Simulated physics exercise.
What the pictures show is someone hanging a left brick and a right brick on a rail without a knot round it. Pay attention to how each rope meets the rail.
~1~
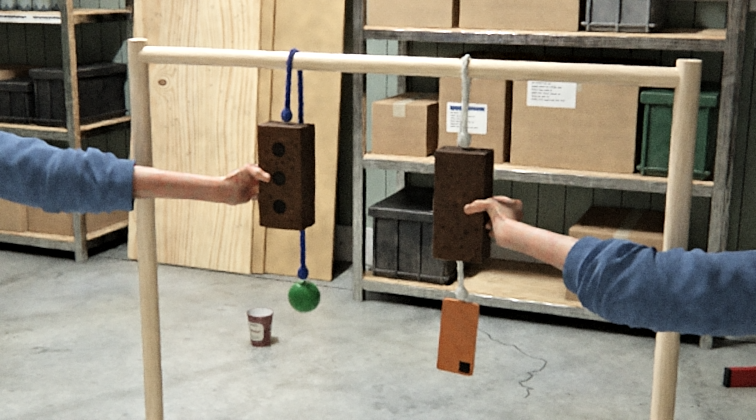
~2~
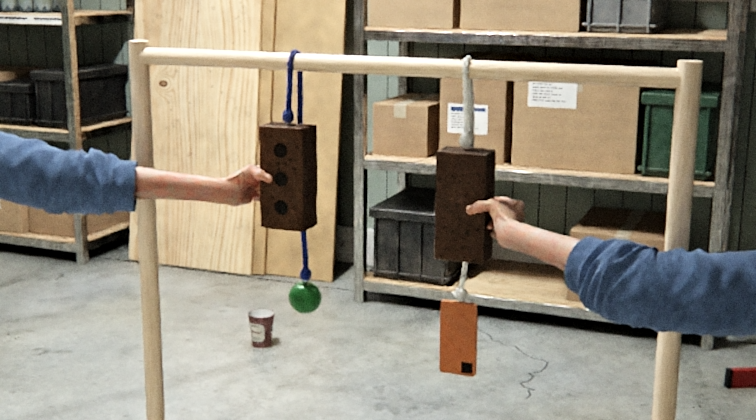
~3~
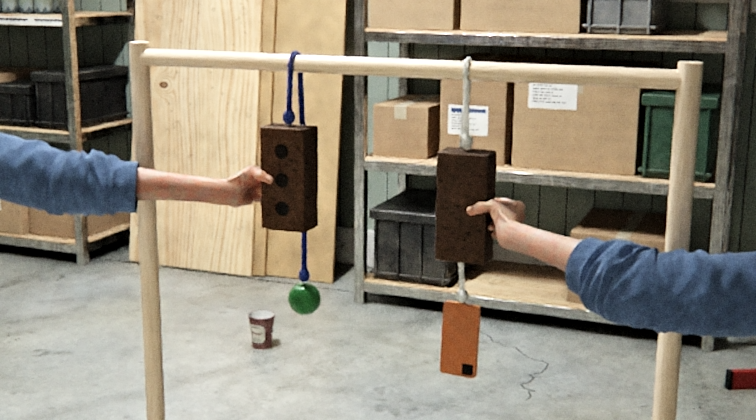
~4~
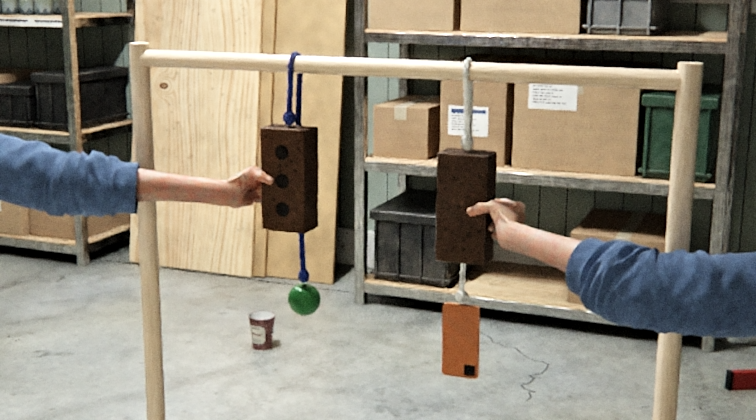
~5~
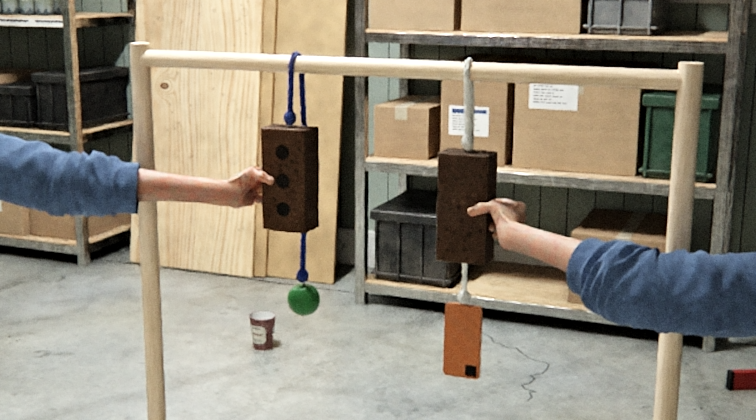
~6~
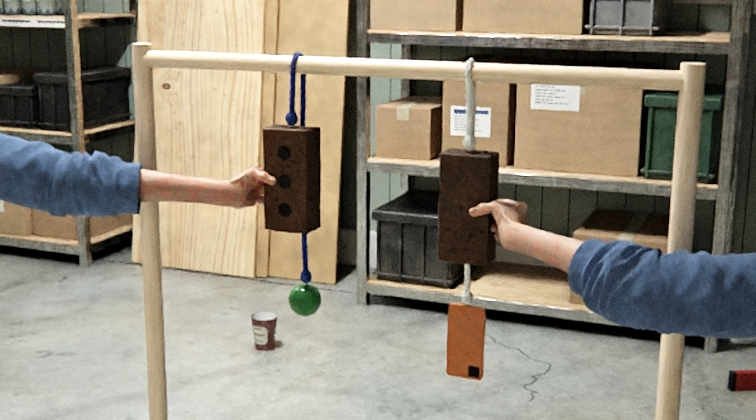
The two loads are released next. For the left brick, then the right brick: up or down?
As I see it, the left brick ends up lower; the right brick ends up lower.
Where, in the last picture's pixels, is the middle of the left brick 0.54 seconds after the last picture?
I'd say it sits close to (298, 401).
Then, 0.30 s later than the last view, left brick dropping near (294, 244); right brick dropping near (465, 284).
Then, 0.54 s later than the last view, left brick dropping near (298, 401); right brick on the floor.
Then, 0.80 s later than the last view, left brick on the floor; right brick on the floor.
Finally, left brick on the floor; right brick on the floor. The left brick pulls its rope through and the right brick runs down to the floor.
